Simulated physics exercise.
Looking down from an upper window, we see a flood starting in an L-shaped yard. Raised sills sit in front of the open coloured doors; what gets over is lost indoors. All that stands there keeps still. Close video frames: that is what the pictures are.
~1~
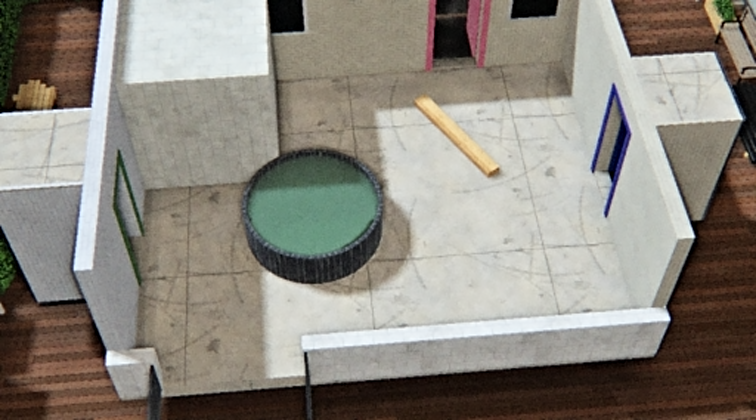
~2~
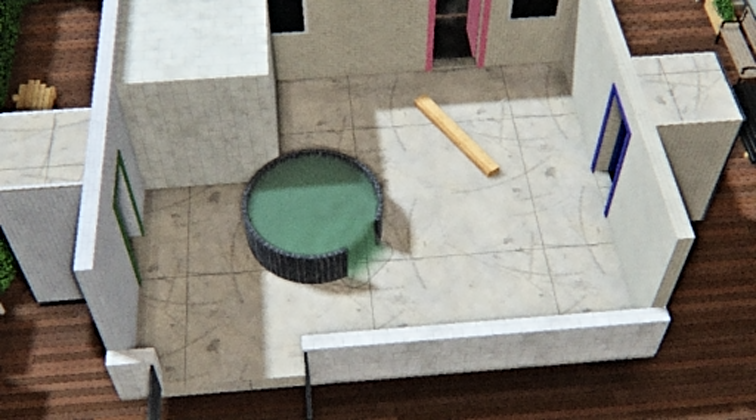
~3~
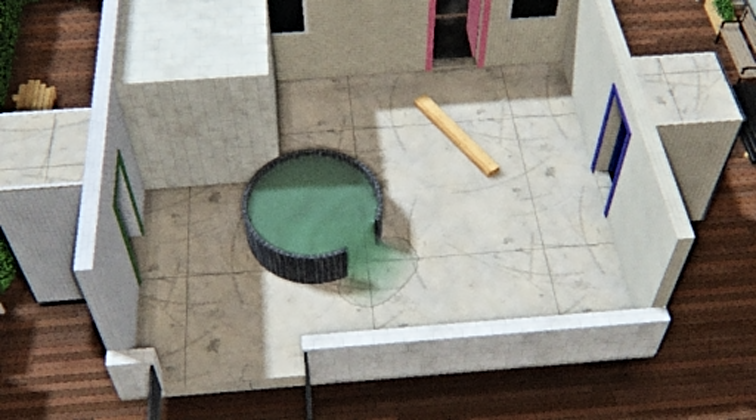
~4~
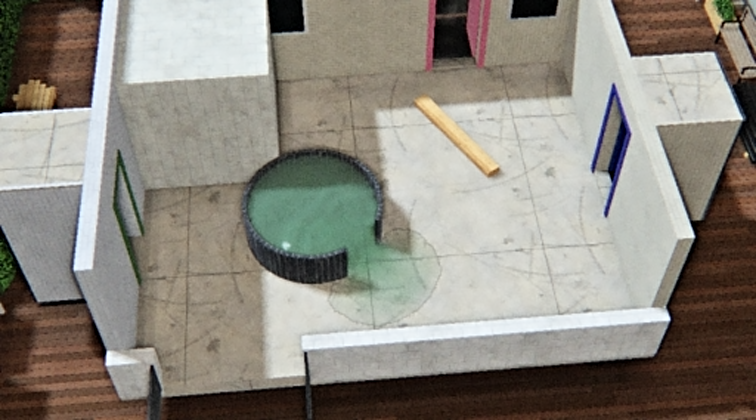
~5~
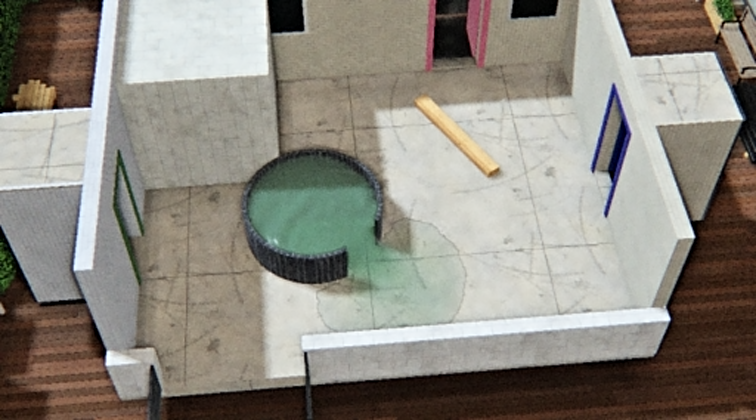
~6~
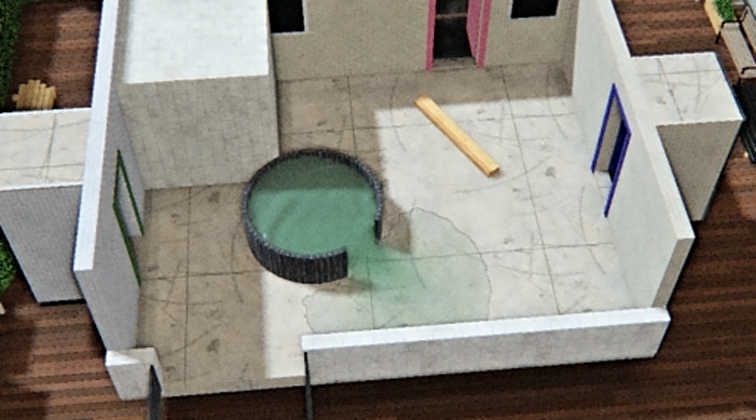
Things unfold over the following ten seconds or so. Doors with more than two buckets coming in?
Pink door: Over two; green door: Two or fewer; blue door: Two or fewer.
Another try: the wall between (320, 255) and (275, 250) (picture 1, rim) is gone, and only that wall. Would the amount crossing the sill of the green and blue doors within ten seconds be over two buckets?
Green: Short of the mark, blue: Short of the mark.
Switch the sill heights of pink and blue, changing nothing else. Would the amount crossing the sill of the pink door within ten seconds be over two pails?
In that case pink stays within limit.
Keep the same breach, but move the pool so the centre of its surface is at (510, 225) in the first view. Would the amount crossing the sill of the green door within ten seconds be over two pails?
I'd say the green door crosses the line.
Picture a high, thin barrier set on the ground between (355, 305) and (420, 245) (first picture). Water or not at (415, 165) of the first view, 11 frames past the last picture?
Swamped.
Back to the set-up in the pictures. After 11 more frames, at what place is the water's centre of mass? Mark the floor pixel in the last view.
At about (377, 258).
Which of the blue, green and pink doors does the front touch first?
That's the blue-painted one.
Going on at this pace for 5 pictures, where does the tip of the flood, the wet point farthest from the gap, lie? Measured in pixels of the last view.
(614, 335).
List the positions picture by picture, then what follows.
In the first picture, the pool at (313, 204) is whole and still.
In the second picture, the front is at (388, 248), out from the gap at (363, 253).
In the third picture, water pours out at (363, 254) and has run to (411, 266).
In the fourth picture, the front is at (403, 313), out from the gap at (363, 254).
In the fifth picture, the front is at (442, 323), out from the gap at (363, 254).
In the sixth picture, water pours out at (363, 254) and has run to a hidden place.
A moment on, water covers 20 % of the floor; the pink door not reached, the green door not reached, the blue door not reached.
Next, water covers 30 % of the floor; the pink door not reached, the green door not reached, the blue door not reached.
Then, water covers 40 % of the floor; the pink door not reached, the green door not reached, the blue door wet at the sill, nothing in.
Later, water covers 70 % of the floor; the pink door wet at the sill, nothing in, the green door wet at the sill, nothing in, the blue door wet at the sill, nothing in.
In the end, water covers 95 % of the floor; the pink door over two buckets in, the green door wet at the sill, nothing in, the blue door wet at the sill, nothing in.
